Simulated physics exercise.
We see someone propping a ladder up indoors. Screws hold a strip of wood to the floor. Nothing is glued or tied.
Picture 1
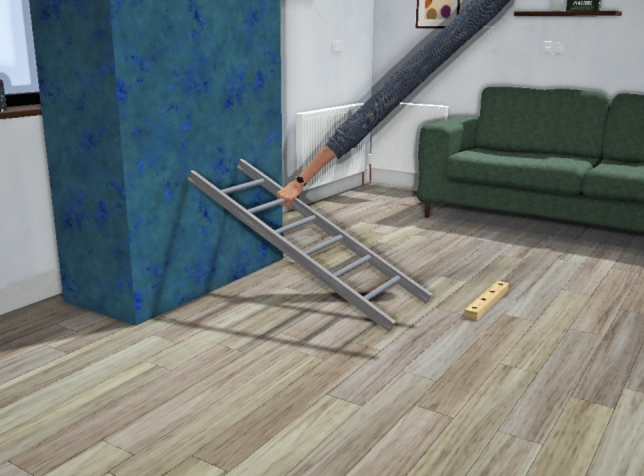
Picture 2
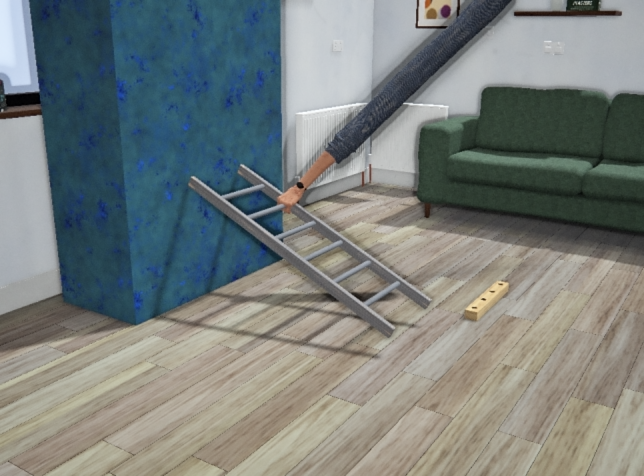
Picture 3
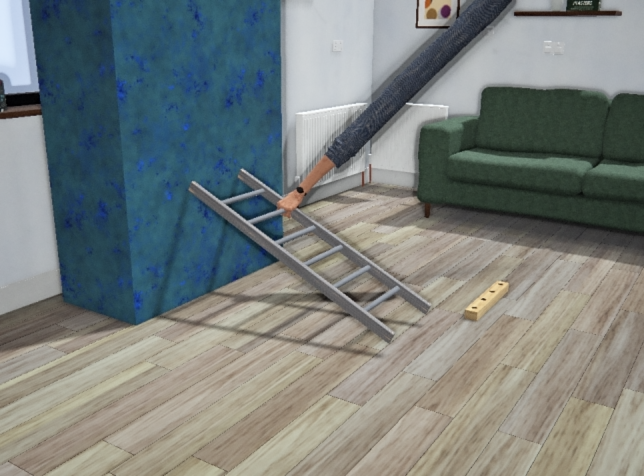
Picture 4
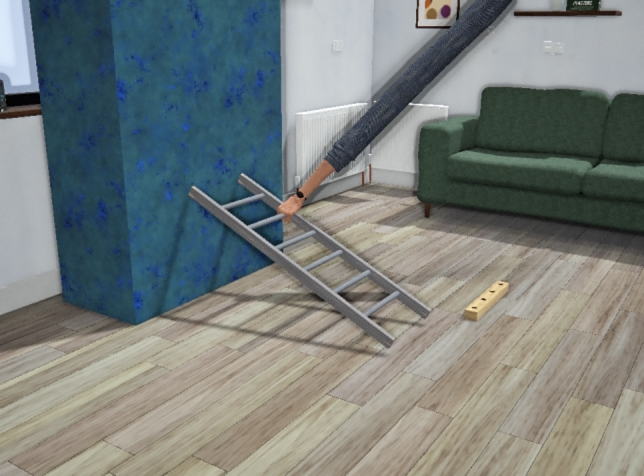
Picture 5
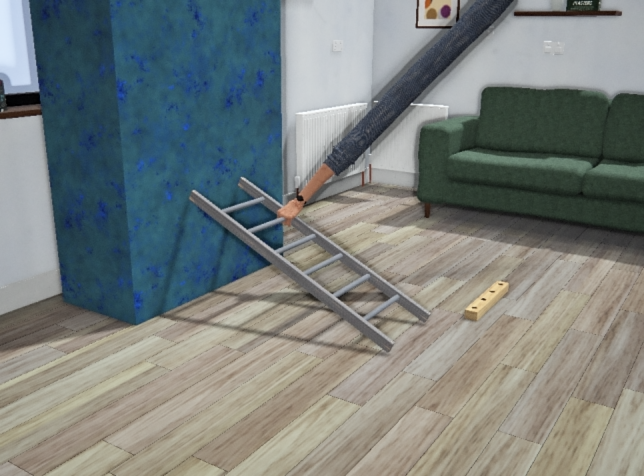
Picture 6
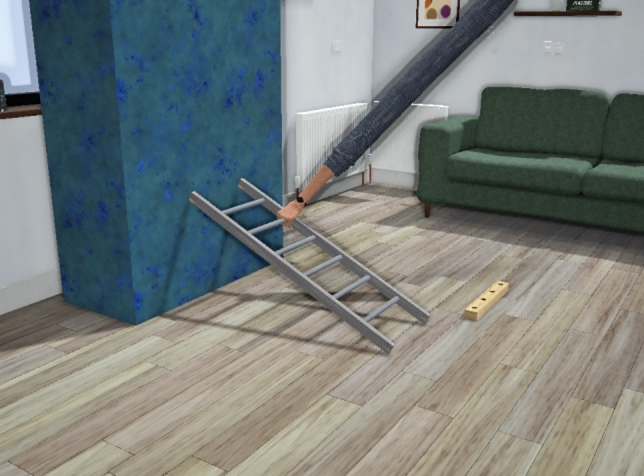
An arm in a dark grey sleeve reaches in from the upper right, its hand on a grey ladder leaning at a slant beside a blue mottled pillar, seen from slightly above in a wood-floored room. A green sofa stands at the right behind a short light-wood strip on the floor. The hand lowers the ladder very slightly, then holds it still, while the view stays fixed.
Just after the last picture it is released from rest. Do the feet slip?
As it turns out, the grey ladder gives way at the feet.
Then, 0.28 s after the last picture, grey ladder tipped 16° from how it was near (316, 291).
At rest, the grey ladder slides out and falls, near (320, 310).
